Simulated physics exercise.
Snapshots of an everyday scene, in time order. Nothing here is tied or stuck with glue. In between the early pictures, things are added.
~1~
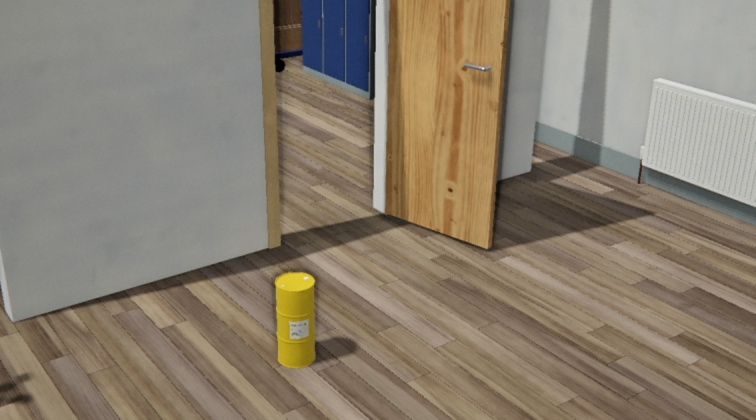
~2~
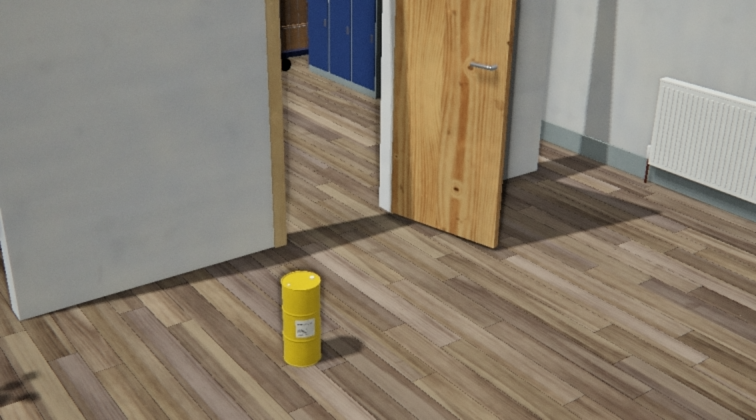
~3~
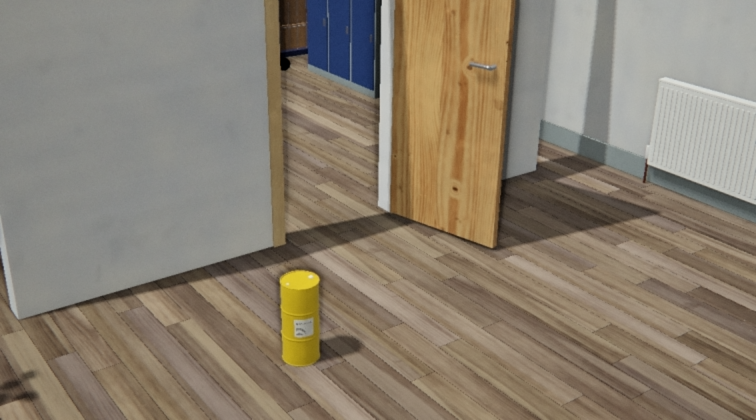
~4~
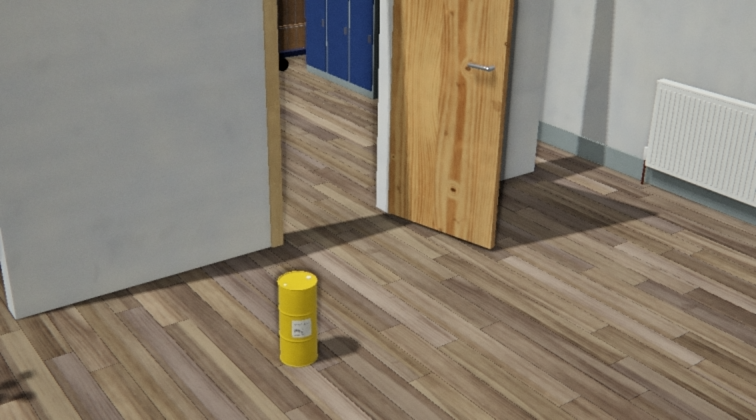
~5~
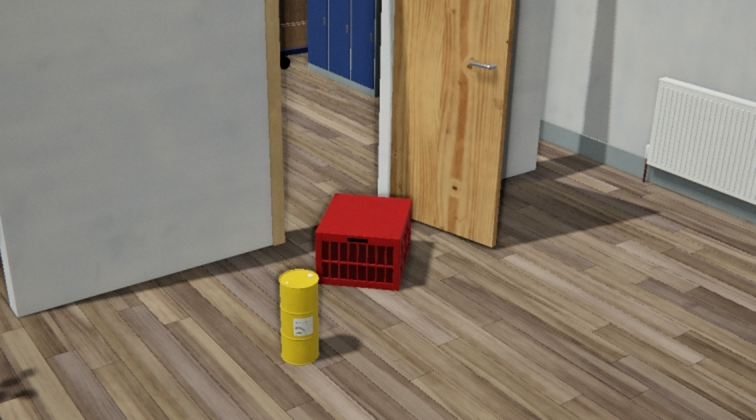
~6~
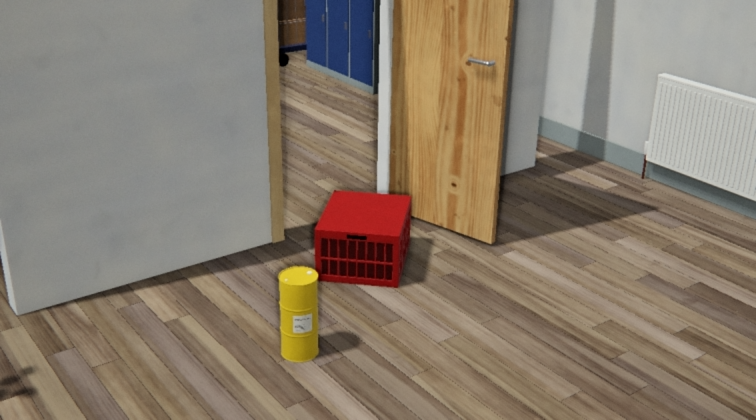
A red crate appeared on the wood floor behind the small yellow barrel, in front of the wide-open door, while everything else stayed still apart from a slight shift in the view.
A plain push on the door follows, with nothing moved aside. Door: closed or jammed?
In this one the door doesn't finish its swing at all.
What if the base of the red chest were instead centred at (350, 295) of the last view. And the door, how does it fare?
Next, the door completes its arc.
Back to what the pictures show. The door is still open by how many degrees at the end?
Angle: About 70°.
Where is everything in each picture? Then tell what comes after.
Door wide open and still; yellow canister (296, 320), in the first frame.
Door wide open and still; yellow canister (302, 319), in the second frame.
Door wide open and still; yellow canister (300, 319), in the third frame.
Door wide open and still; yellow canister (298, 319), in the fourth frame.
Door wide open and still; yellow canister (300, 317), in the fifth frame.
Door wide open and still; red chest (365, 237); yellow canister (299, 315), in the sixth frame.
Then, 0.40 s on from there, open by 96°.
Then, 0.70 s on from there, open by 83°.
Then, 1.00 s on from there, open by 68°.
In the end, open by 68°; both unmoved. At the end, from the last picture's camera, red chest near (363, 237).
